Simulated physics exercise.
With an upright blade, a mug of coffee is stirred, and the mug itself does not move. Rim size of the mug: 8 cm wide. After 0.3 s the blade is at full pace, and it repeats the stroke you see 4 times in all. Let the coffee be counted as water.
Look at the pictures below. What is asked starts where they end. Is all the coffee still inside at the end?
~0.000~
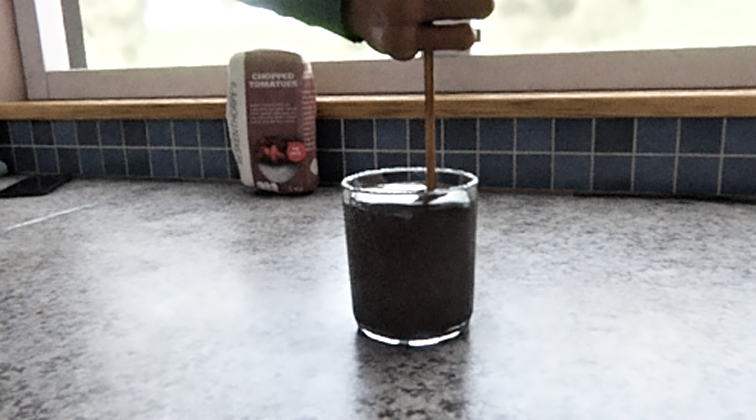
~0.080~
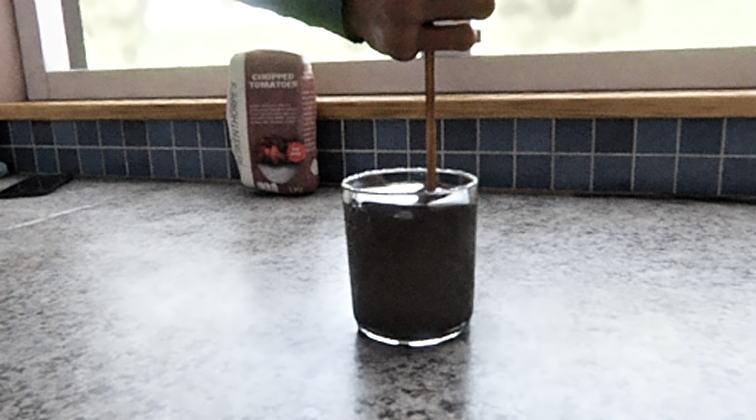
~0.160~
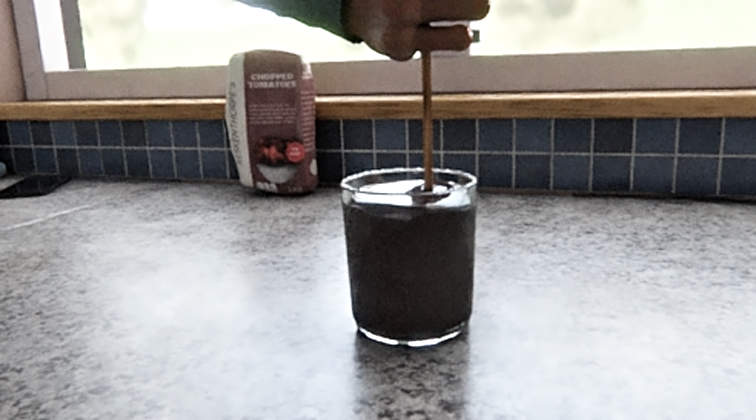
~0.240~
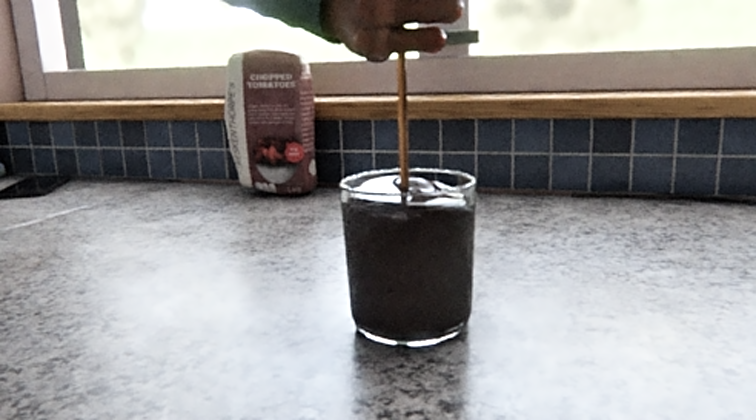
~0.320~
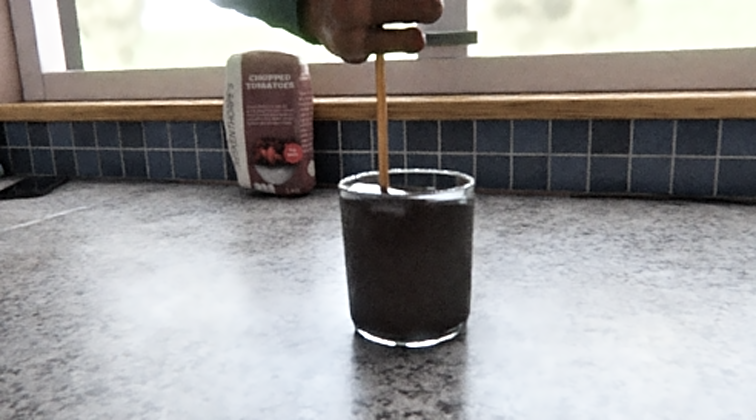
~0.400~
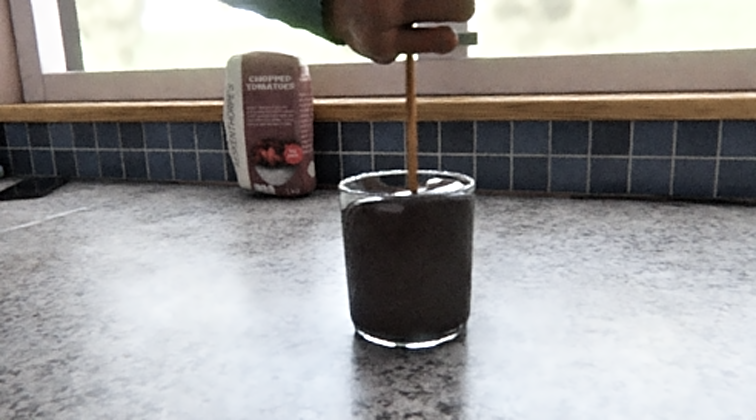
Leaky this time.
Then, 0.68 s in, 0 ml is over the rim.
Then, 0.96 s in, 2 ml is over the rim.
Then, 1.24 s in, 6 ml is over the rim.
Then, 1.52 s in, 6 ml is over the rim.
Finally, 6 ml is over the rim.
